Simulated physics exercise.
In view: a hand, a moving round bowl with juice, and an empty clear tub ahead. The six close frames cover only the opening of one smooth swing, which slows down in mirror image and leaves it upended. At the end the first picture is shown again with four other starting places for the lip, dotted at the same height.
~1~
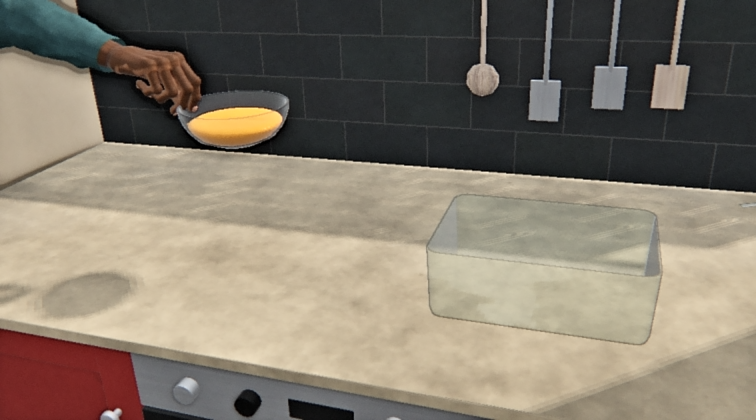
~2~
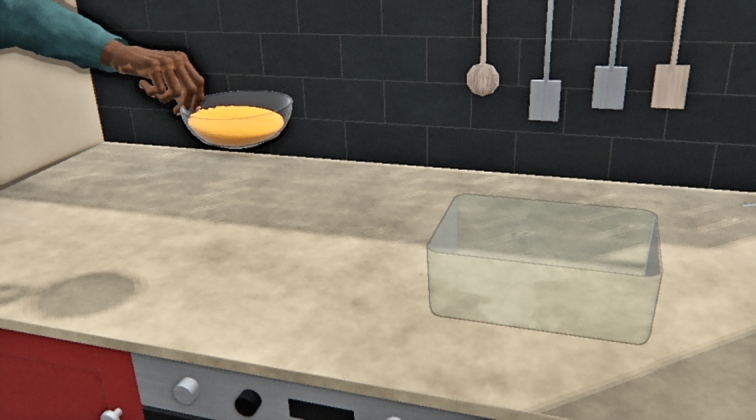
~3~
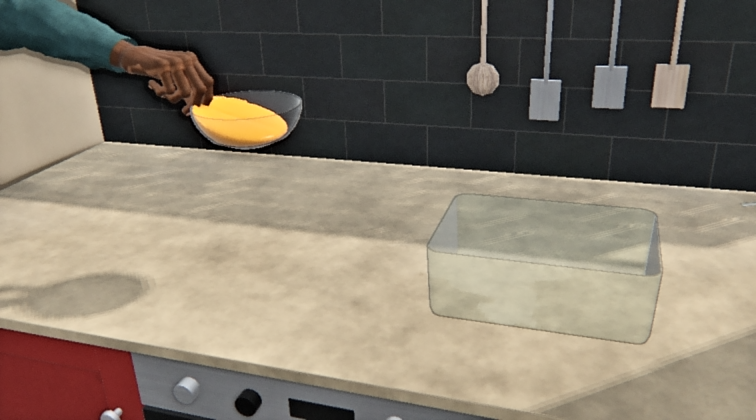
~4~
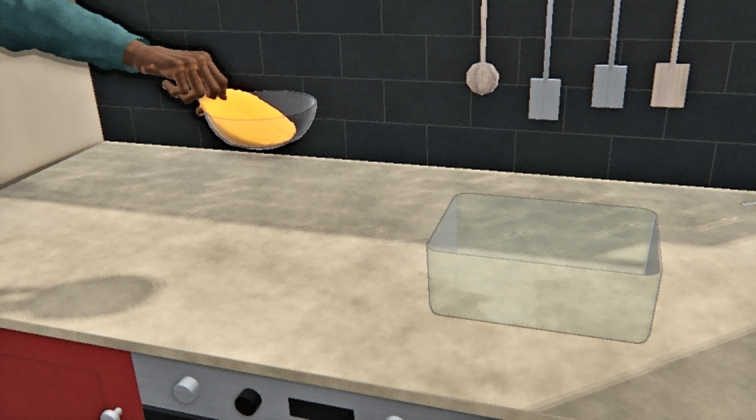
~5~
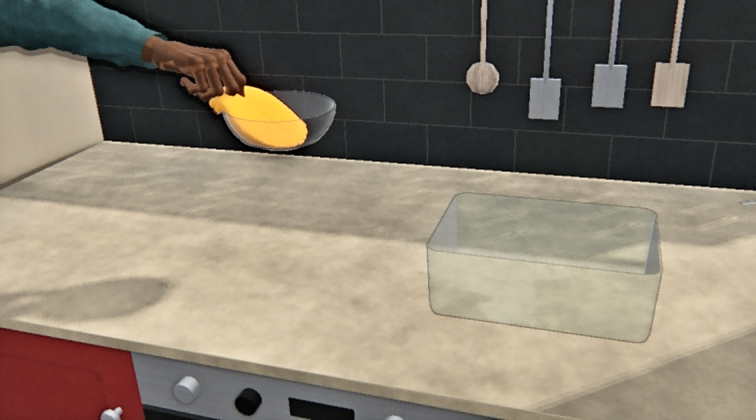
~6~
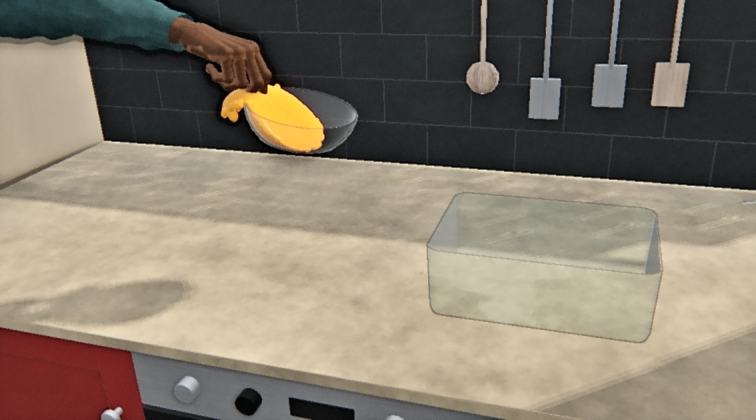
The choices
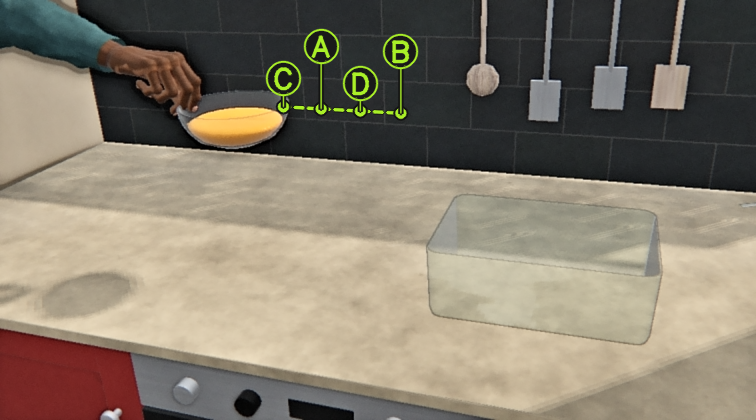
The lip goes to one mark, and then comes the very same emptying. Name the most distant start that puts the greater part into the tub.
It is A.
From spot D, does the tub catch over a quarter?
Yes, it does.
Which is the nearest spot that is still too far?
C.
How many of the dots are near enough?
Three of the four.
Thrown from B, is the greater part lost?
No.
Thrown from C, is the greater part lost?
Yes.
On the marked copy, A at (321, 108); B at (400, 113); C at (283, 106); D at (360, 111).
With A, about 62 % lands in the tub, 30 % falls short and 8 % goes beside or beyond.
With B, about 81 % lands in the tub, 14 % falls short and 4 % goes beside or beyond.
With C, about 32 % lands in the tub, 65 % falls short and 3 % goes beside or beyond.
With D, about 76 % lands in the tub, 18 % falls short and 6 % goes beside or beyond.
